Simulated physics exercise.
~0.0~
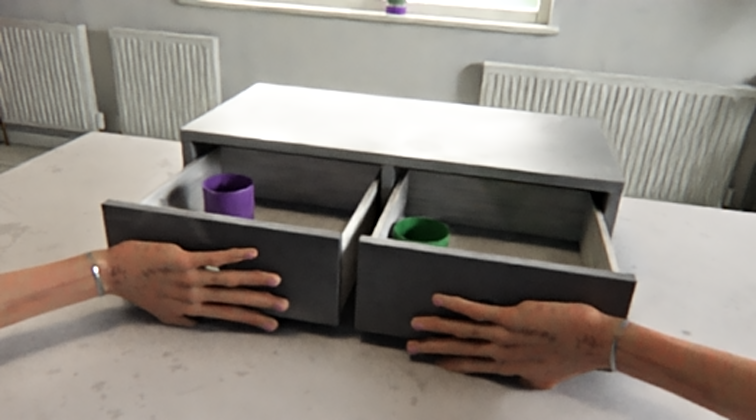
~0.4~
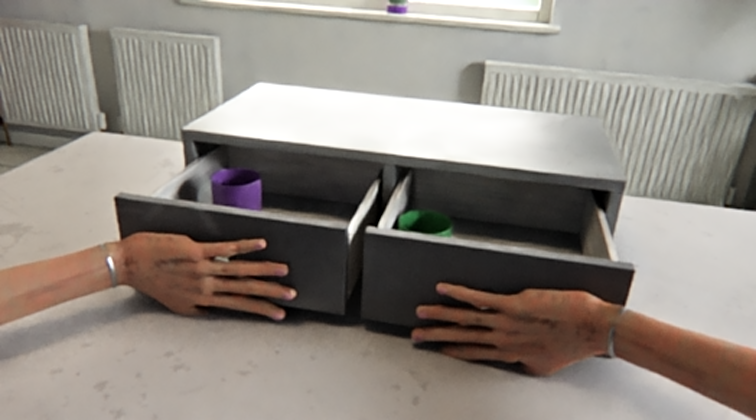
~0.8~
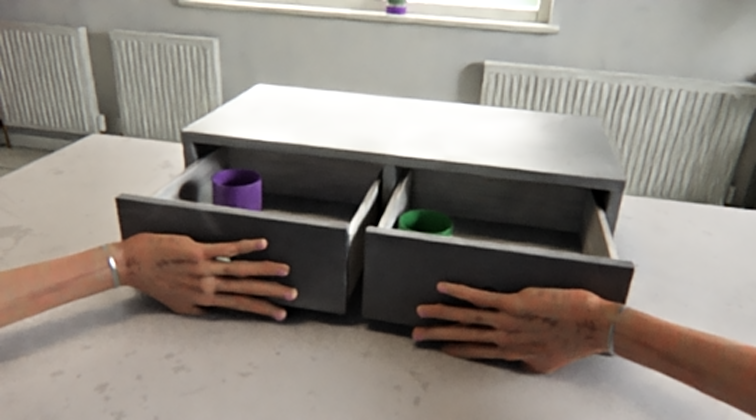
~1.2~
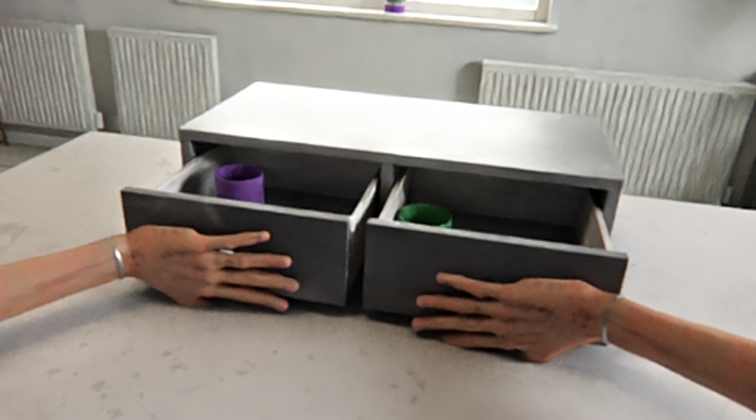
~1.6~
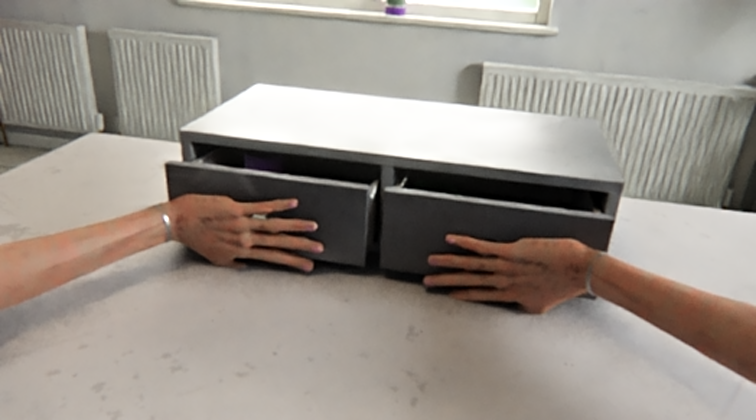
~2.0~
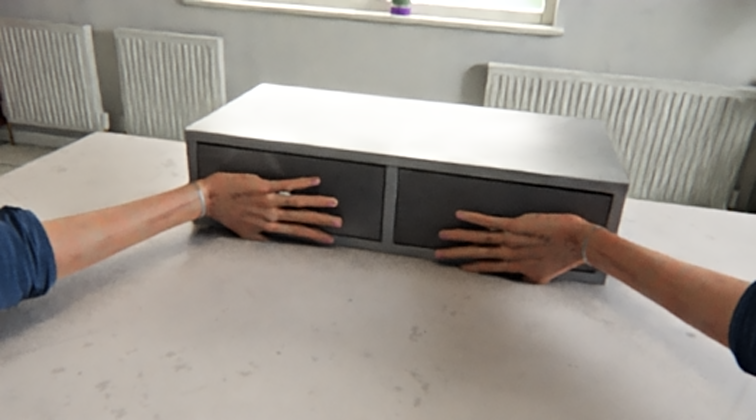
On a pale, speckled tabletop in a room with white radiators and a window behind, a slightly swaying camera looks down at a low grey chest with two open drawers side by side. A purple beaker stands upright in the left drawer, and a green beaker sits in the right one. A hand rests flat against each dark drawer front. The hands ease the drawers inward a little, pause, then push them further, and the beakers slide back with them out of sight beneath the top. Finally both drawers are fully shut, with the hands still on their fronts.
